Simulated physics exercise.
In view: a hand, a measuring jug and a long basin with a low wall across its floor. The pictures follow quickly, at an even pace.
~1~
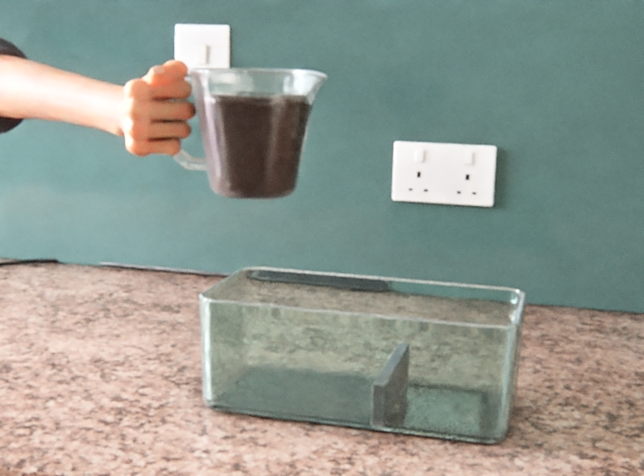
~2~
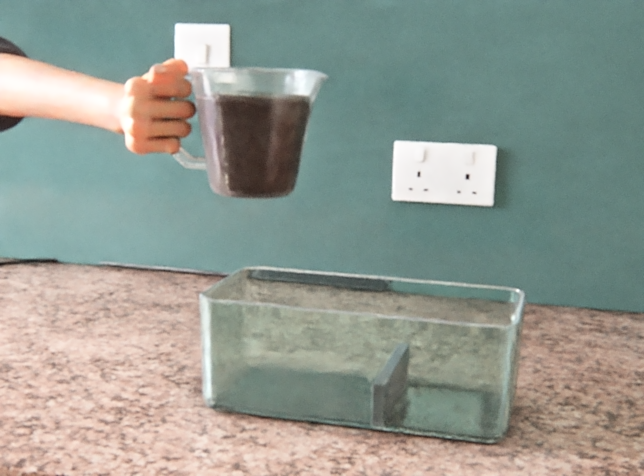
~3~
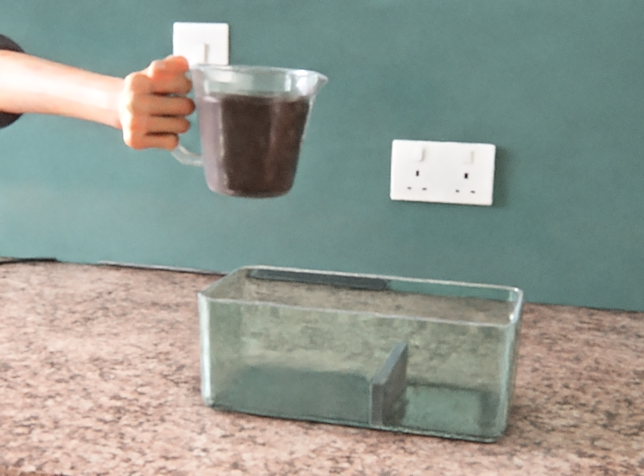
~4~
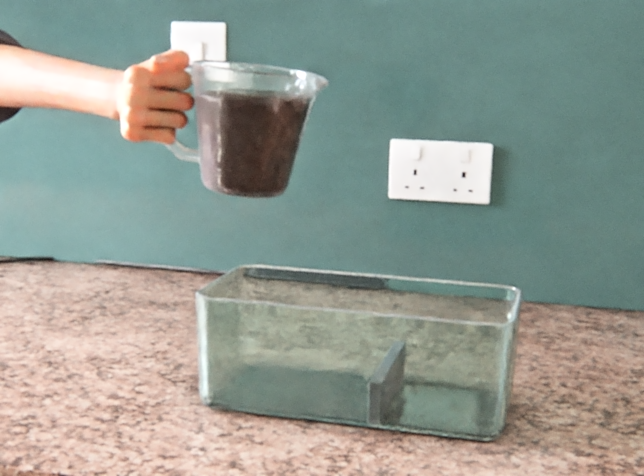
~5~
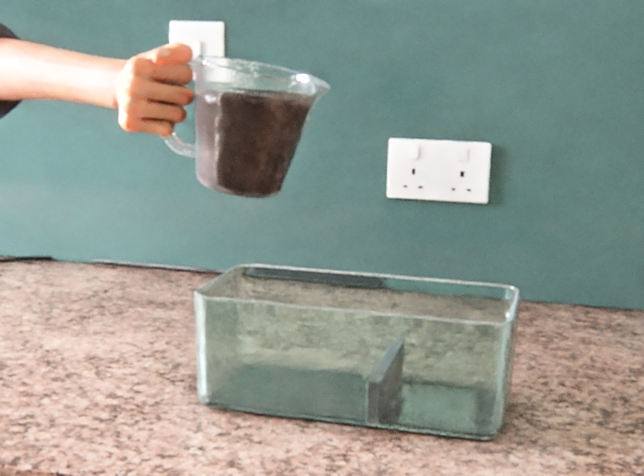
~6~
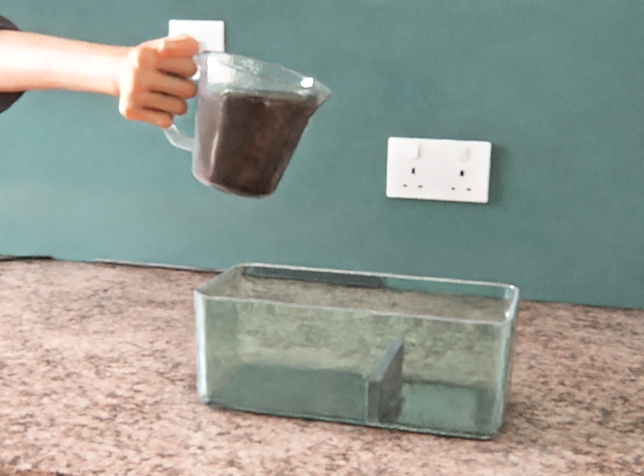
On a speckled countertop against a green wall with white sockets, a hand at the left holds a clear measuring jug of dark brown contents above a long glass basin with a low wall inside. The jug starts upright, then gradually tilts to the right, its spout dipping slightly while the basin stays empty.
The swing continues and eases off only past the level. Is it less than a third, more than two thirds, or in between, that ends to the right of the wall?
The share right of the wall is between a third and two thirds.
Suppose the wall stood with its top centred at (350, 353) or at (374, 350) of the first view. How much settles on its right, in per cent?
In turn 90 and 65 in a hundred.
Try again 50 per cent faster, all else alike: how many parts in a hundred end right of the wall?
It comes to 25 per cent or so.
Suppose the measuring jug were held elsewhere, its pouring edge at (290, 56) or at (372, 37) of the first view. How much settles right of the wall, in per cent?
About 5 and 80 per cent.
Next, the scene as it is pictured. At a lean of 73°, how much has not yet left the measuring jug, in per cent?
About 70 per cent.
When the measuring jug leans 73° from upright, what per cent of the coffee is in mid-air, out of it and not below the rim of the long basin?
Near 25 %.
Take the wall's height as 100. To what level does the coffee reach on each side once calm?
Left about 40, right about 40.
A moment on, the measuring jug is tipped part way and 70 per cent is still to pour, 2 is left of the wall and 5 right of it.
Next, the measuring jug is tipped right over and 12 per cent is still to pour, 31 is left of the wall and 40 right of it.
Then the measuring jug is tipped right over and 0 per cent is still to pour, 57 is left of the wall and 40 right of it.
Later the measuring jug is tipped right over and 0 per cent is still to pour, 57 is left of the wall and 40 right of it.
In the end 57 per cent lies left of the wall, 40 right of it and 2 outside.
